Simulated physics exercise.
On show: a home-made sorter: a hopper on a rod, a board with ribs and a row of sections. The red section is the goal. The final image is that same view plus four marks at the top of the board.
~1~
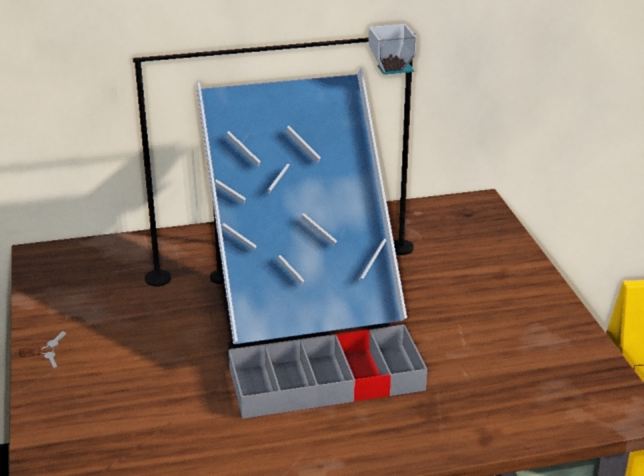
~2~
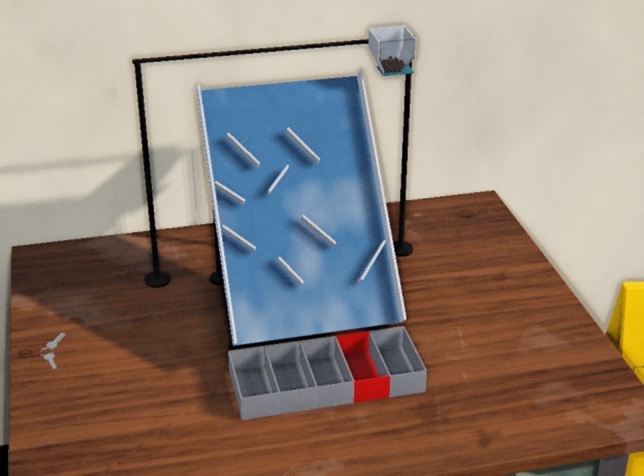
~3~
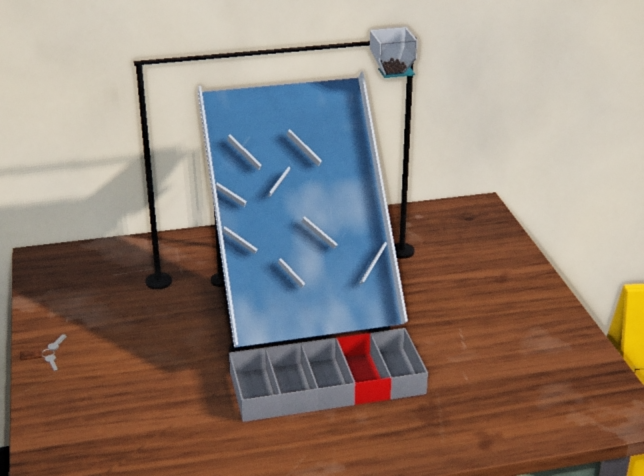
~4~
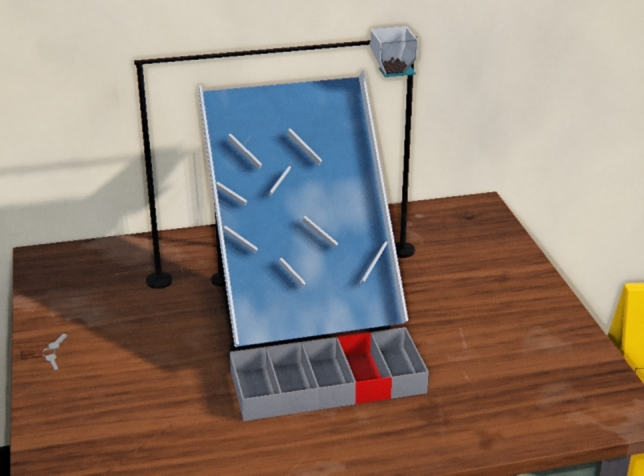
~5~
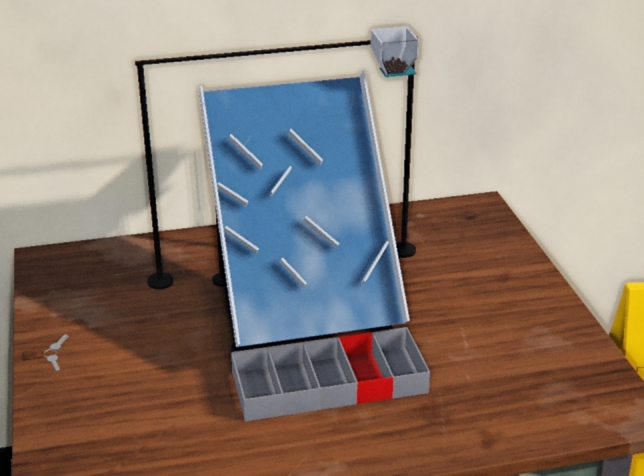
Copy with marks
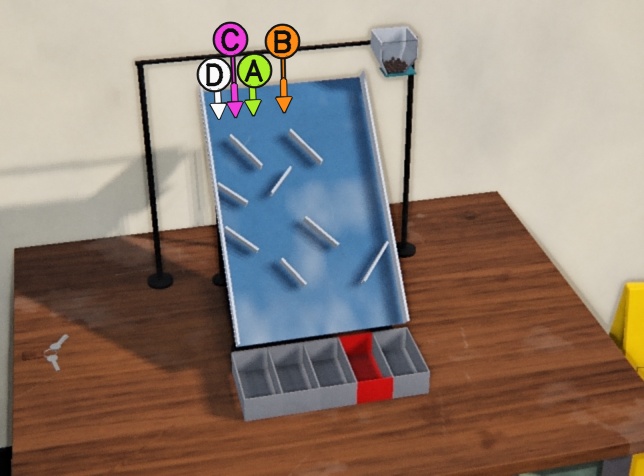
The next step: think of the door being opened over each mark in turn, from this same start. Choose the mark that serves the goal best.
Take D.
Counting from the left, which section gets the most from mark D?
The fourth.
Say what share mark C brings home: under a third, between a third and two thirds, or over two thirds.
Mark C gives under a third.
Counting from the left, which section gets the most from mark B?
The third.
On the marked copy, mark A meets the board at (253, 109); mark B meets the board at (284, 106); mark C meets the board at (235, 111); mark D meets the board at (218, 113).
For mark A, a small part in the red section, about half in other sections, about a third outside the box.
For mark B, about a quarter in the red section, about two thirds in other sections, a small part outside the box.
For mark C, a small part in the red section, about half in other sections, about a third outside the box.
For mark D, about half in the red section, about a third in other sections, about a quarter outside the box.
